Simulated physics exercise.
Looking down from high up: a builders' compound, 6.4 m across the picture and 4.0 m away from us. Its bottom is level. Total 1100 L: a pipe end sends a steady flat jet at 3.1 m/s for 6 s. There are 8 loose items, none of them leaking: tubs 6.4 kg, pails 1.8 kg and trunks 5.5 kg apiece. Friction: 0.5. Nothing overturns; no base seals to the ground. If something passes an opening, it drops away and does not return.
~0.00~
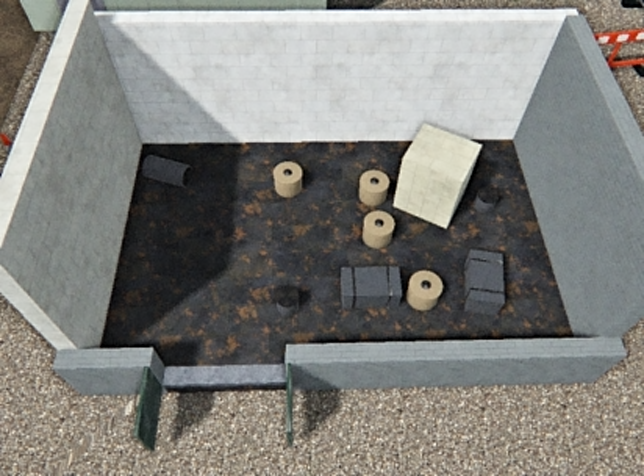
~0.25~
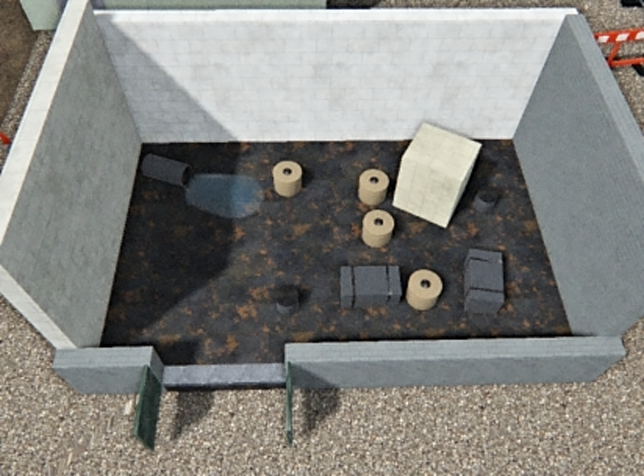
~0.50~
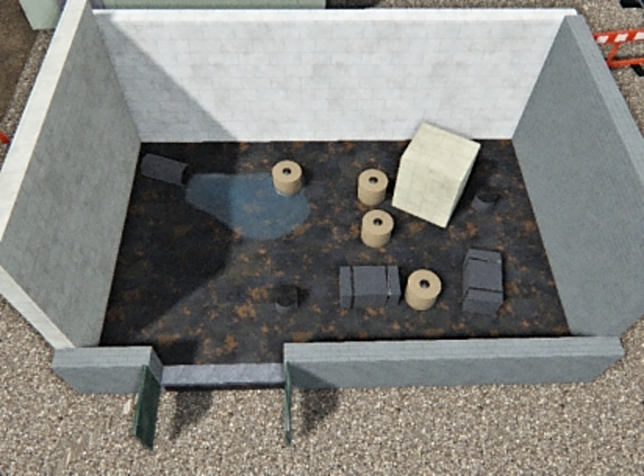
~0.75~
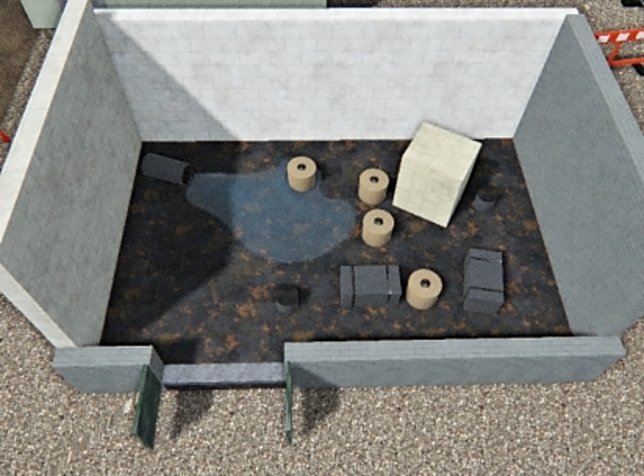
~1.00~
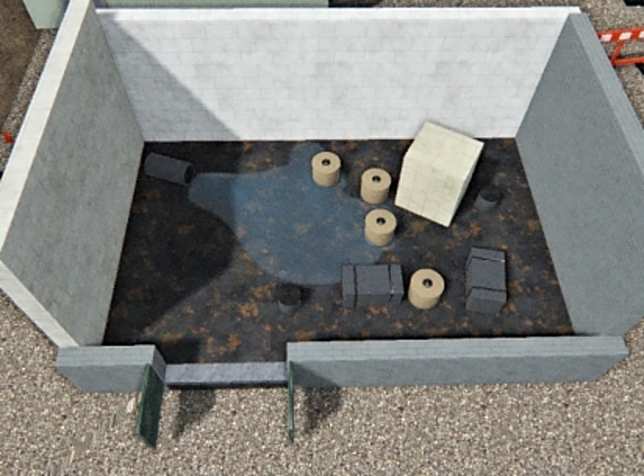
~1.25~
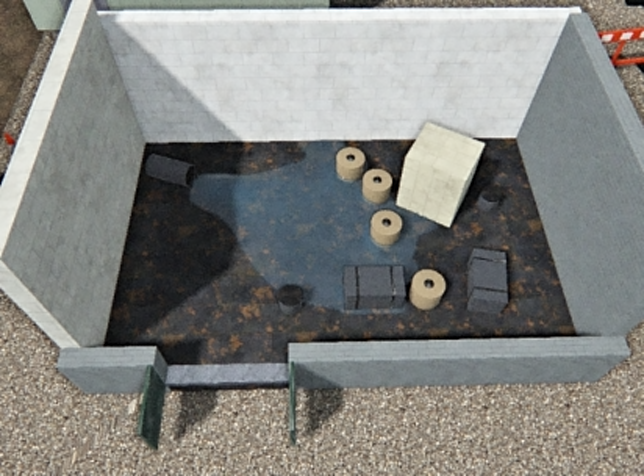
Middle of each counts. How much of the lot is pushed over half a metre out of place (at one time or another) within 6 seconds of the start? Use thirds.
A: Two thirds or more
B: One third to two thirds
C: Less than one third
A.
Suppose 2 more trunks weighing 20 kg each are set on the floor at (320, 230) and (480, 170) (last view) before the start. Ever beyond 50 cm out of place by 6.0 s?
Order as asked - surpassed, not reached.
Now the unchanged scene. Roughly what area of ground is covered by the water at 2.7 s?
15 m2.
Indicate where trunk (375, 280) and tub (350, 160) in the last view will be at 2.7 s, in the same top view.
Estimated pixels: (411, 330) and (427, 134).
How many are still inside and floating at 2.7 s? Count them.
I get 3.
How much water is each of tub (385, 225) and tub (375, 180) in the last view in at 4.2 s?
About 13 and 7 cm.
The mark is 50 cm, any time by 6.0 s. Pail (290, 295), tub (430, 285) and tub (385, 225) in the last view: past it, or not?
Item one below the mark, item two above the mark, item three above the mark.
After 1.8 s 2 of 8 are over 50 cm from their spots; 0 afloat.
After 2.7 s 6 of 8 are over 50 cm from their spots; 3 afloat.
After 4.2 s 6 of 8 are over 50 cm from their spots; 5 afloat.
After 6.0 s 6 of 8 are over 50 cm from their spots, and 6 have been at some point; 7 afloat.
